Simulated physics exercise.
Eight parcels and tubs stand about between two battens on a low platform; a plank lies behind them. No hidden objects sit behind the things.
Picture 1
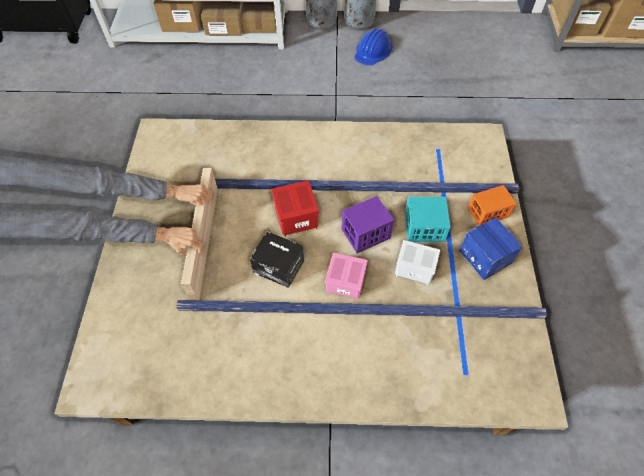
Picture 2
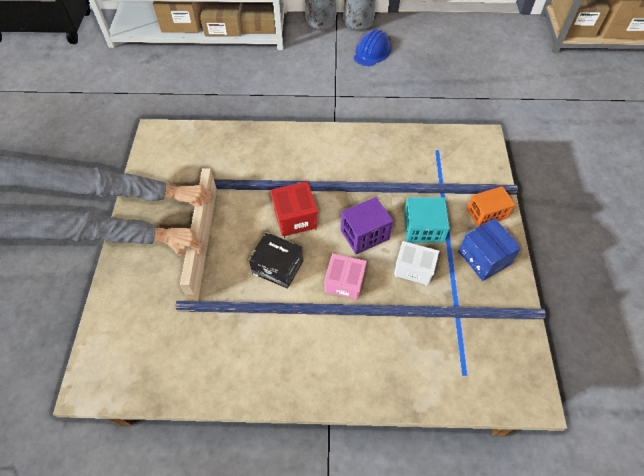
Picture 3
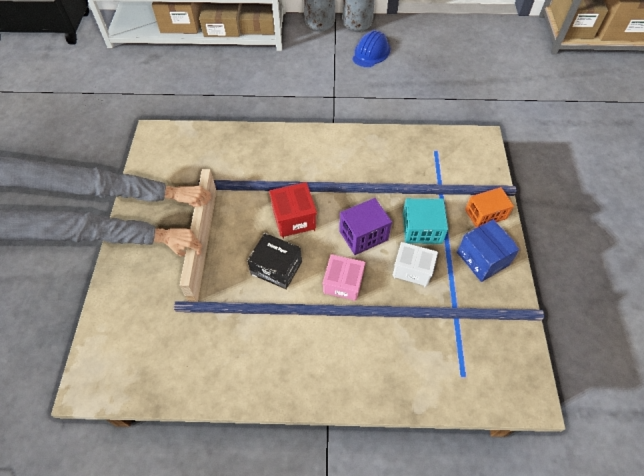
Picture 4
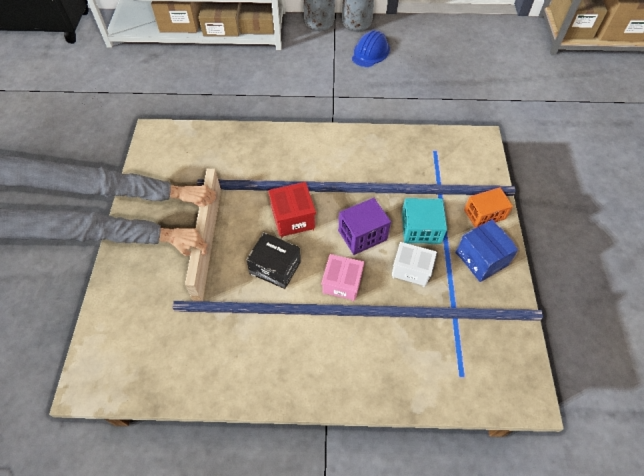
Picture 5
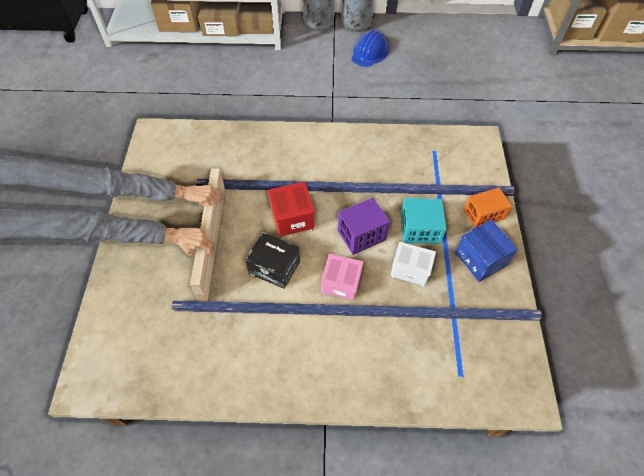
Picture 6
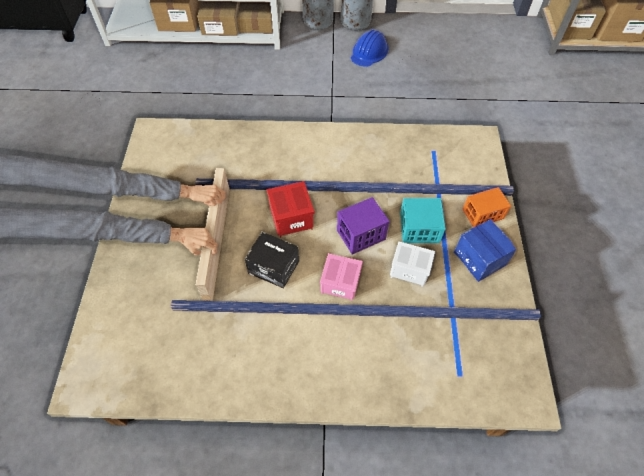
On a warehouse floor, a low wooden platform is seen from high above, with shelves of boxes and a blue hard hat beyond it. Between two dark battens stand eight crates and boxes, red and black at left, purple and pink mid-way, turquoise, white, orange and blue around a blue tape line. Two grey-sleeved arms slide a plank slightly rightward, the boxes staying put as the view drifts minimally.
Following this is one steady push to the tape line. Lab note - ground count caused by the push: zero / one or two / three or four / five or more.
Ground count: Three or four.
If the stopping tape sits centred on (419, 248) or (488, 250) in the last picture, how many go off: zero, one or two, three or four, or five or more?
In turn: Just one or two; more than four.
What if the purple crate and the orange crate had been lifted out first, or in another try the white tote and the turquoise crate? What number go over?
1 for the first case, 1 for the second.
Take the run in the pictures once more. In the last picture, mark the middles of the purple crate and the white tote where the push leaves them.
First (507, 235), then (505, 276).
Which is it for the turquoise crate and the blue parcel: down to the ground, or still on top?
Turquoise crate: Drops; blue parcel: Drops.
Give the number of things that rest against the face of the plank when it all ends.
Count: 3.
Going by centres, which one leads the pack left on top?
It's the purple crate that is foremost.
Soon after, none off yet; orange crate at rest near (486, 208); blue parcel at rest near (484, 250); turquoise crate at rest near (422, 221).
After that, none off yet; orange crate at rest near (486, 208); blue parcel at rest near (484, 250); turquoise crate displaced a little near (443, 222).
And then, none off yet; orange crate displaced about its own width near (521, 200); blue parcel displaced a little near (509, 255); turquoise crate displaced well along near (498, 219).
In the end, the number that fall off is three or four; gone, turquoise crate, blue parcel and orange crate.
